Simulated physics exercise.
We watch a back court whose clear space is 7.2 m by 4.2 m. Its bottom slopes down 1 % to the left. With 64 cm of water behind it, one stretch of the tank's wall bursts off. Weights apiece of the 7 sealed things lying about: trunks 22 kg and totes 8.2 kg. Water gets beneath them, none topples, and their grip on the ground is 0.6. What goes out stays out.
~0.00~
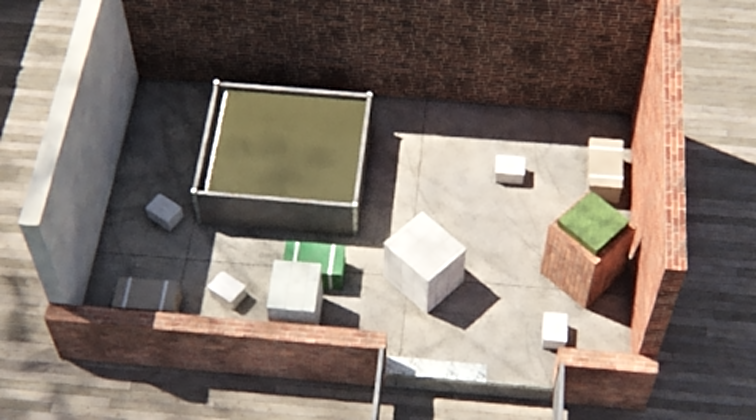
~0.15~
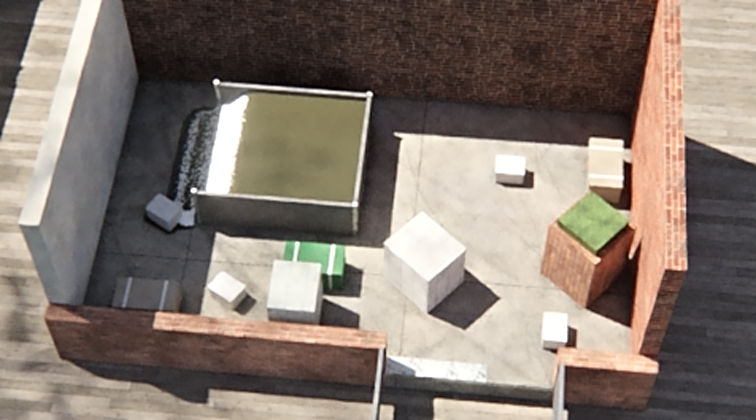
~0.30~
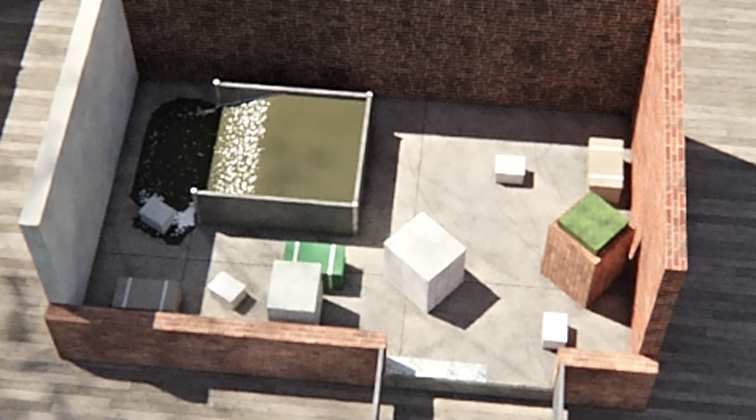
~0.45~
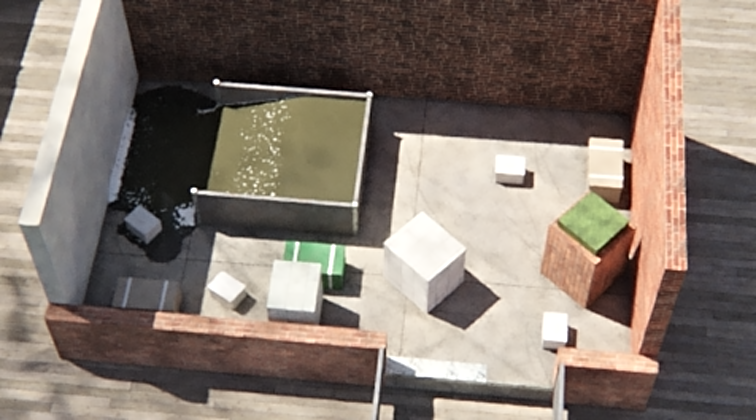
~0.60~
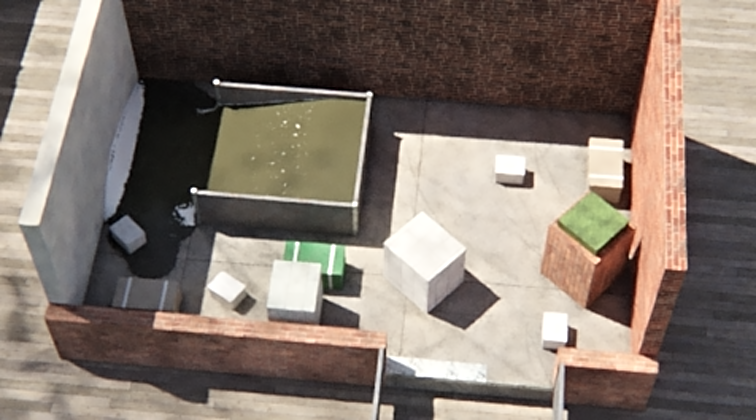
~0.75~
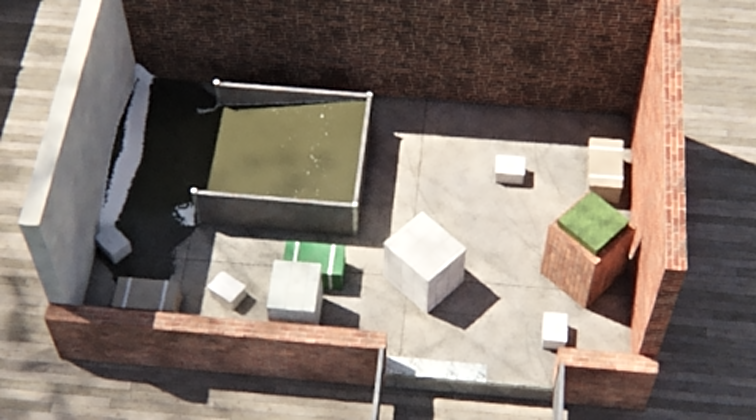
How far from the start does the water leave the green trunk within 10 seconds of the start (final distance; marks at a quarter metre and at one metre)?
Green trunk travels far.
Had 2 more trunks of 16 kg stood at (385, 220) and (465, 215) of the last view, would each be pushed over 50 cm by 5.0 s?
In turn: Under, less.
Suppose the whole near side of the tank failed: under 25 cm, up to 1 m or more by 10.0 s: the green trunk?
In that case the green trunk ends far away.
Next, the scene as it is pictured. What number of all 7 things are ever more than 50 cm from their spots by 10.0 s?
5 of them.
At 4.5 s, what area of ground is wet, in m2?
About 25 m2.
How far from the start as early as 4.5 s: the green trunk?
About 50 cm.
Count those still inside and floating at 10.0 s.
I count 3.
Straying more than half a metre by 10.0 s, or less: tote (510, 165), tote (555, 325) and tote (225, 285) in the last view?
In turn: Less, short of it, more.
After 2.0 s the green trunk is near (314, 258), 0.0 m from its start, aground; 0 of 7 are out; 1 afloat.
After 4.5 s the green trunk is near (353, 265), 0.5 m from its start, aground; 0 of 7 are out; 3 afloat.
After 7.0 s the green trunk is near (347, 307), 0.9 m from its start, afloat; 0 of 7 are out; 5 afloat.
After 10.0 s the green trunk is near (397, 315), 1.4 m from its start, aground; 0 of 7 are out; 3 afloat.
